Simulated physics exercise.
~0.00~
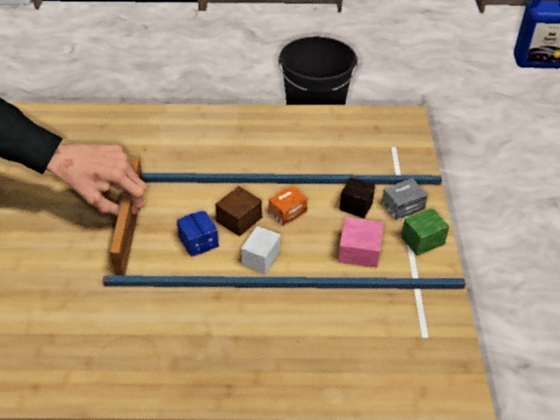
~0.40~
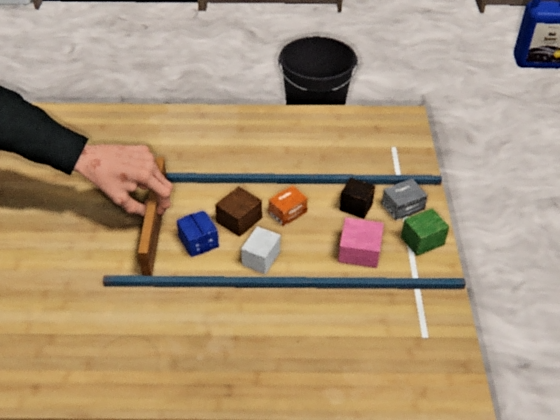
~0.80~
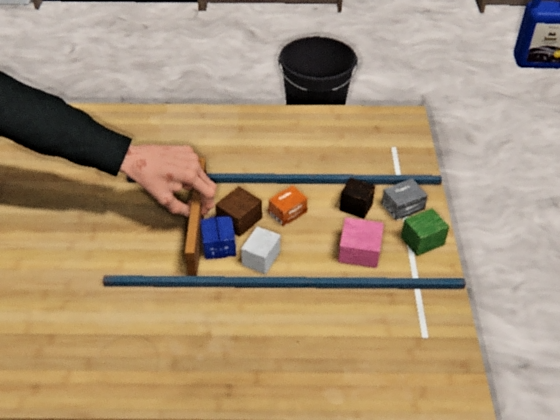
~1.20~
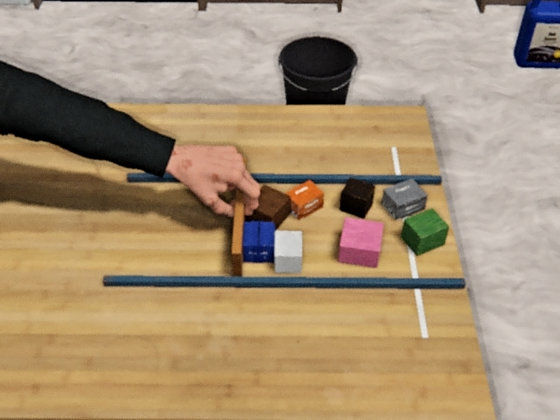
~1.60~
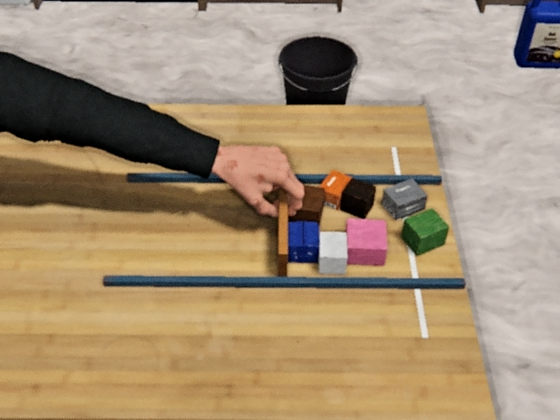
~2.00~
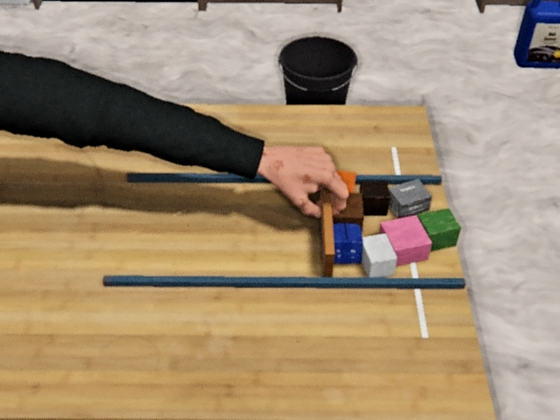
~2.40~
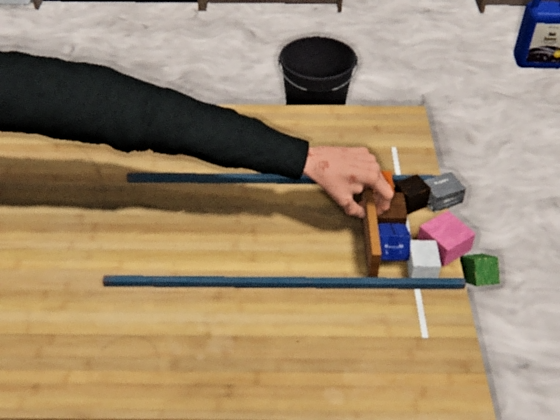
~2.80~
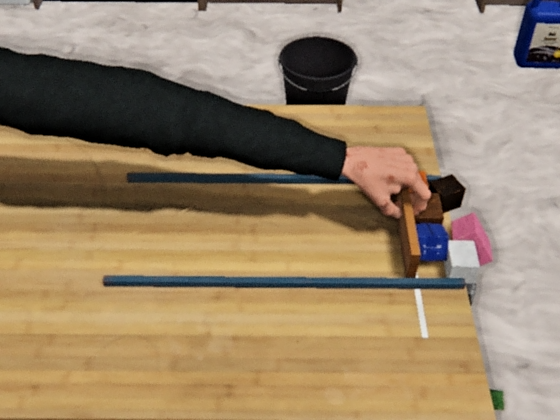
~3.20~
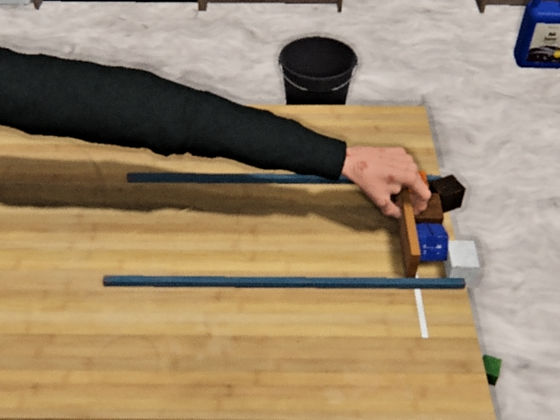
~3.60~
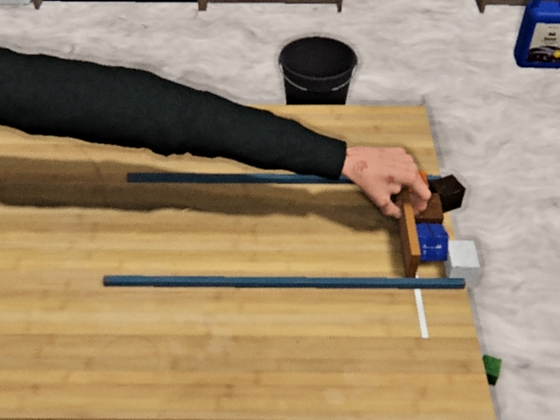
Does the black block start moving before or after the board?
The black block starts moving after the board. The board is already sliding to the right while the black block sits still, and the block only shifts once the gathered blocks have been pushed up to it.
On a wooden tabletop with two blue rails, a hand holds an upright wooden board to the left of a scatter of small coloured blocks. The hand slides the board to the right, and it gathers the blue block, then the brown and white ones. The growing cluster pushes into the orange, pink and black blocks, then shoves the green and grey ones past the white tape. At the right edge, the green, grey and pink blocks go over. The board stops near the edge and stays there, with the blue block against it and the white and black blocks jutting over the side.
